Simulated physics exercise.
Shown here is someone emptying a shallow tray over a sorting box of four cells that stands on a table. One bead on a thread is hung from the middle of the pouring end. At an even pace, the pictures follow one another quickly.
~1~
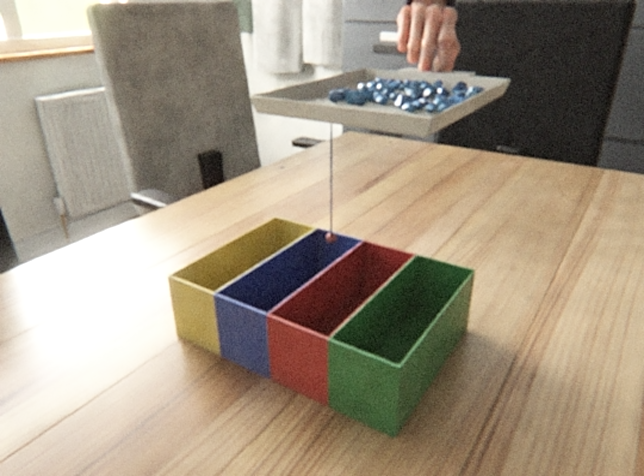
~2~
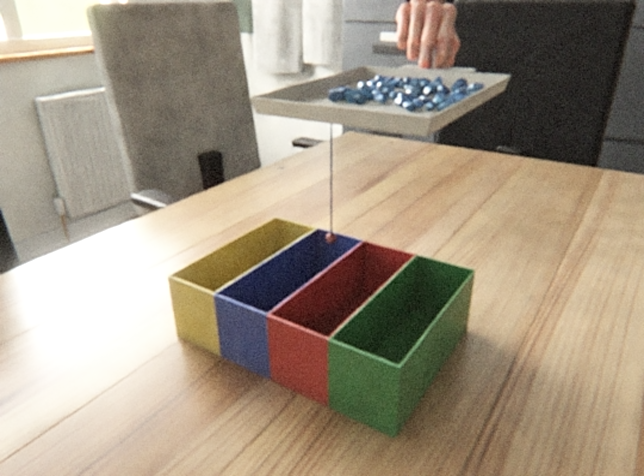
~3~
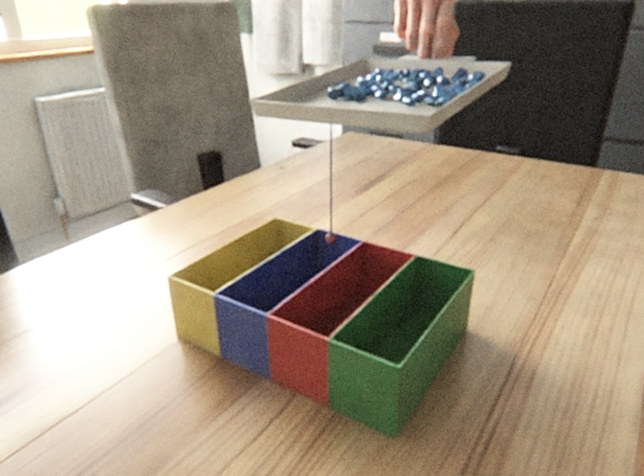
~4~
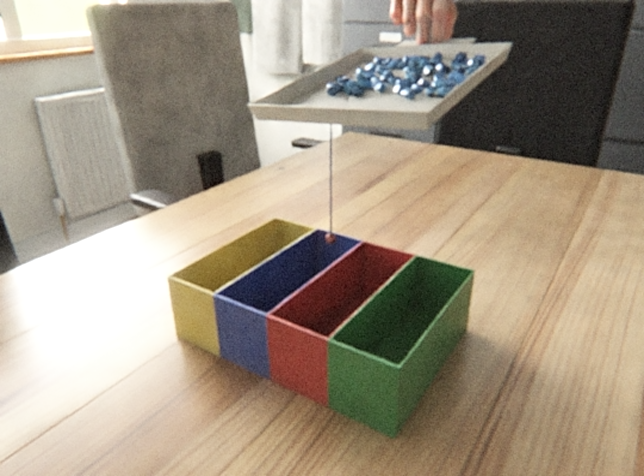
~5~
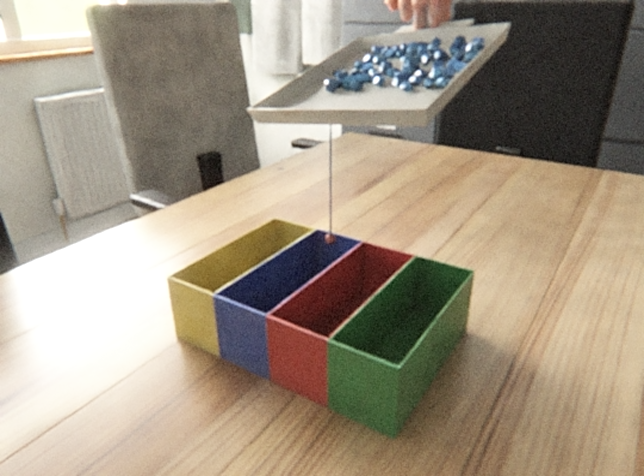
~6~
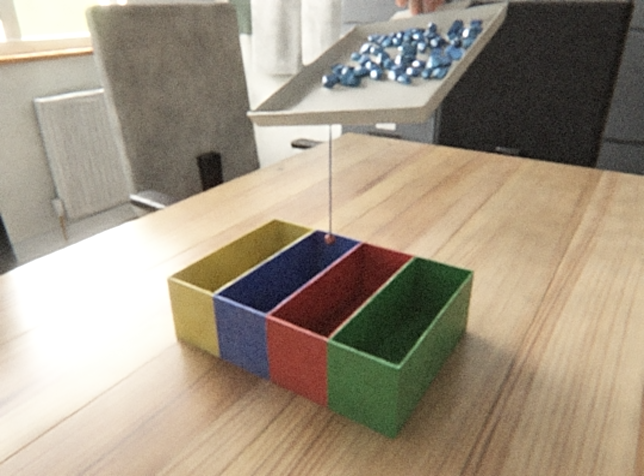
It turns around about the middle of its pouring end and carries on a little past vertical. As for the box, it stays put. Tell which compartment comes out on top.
It is yellow that comes out on top.
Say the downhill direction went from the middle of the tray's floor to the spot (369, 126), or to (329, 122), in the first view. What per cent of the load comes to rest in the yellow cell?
Lab note: Case 1 near 0 %, case 2 near 20 %.
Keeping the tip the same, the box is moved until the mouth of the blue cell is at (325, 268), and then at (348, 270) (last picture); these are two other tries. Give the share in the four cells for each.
About 50 in a hundred, then about 20 in a hundred.
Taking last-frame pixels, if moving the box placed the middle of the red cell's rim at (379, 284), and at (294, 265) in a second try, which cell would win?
So it's that yellow cell for the first shift and blue for the second.
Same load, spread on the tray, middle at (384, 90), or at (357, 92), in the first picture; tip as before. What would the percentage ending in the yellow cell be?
You'd get near 70 percent first and near 80 percent after that.
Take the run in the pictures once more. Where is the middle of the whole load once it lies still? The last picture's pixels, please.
About (251, 297).
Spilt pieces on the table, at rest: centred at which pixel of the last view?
About (115, 293).
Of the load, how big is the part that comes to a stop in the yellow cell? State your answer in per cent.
Around 70 percent.
Soon after the last picture, tray tipped steeply; most on the tray; a stray few in the yellow cell; about a quarter falling or outside the box.
A little later, tray tipped past a quarter turn; a stray few on the tray; about two thirds in the yellow cell; a small part in the blue cell; about a third falling or outside the box.
Later still, tray tipped past a quarter turn; most in the yellow cell; a small part in the blue cell; a small part falling or outside the box.
At rest, tray tipped past a quarter turn; most in the yellow cell; a small part in the blue cell; none in the green cell; none in the red cell; a small part outside the box.
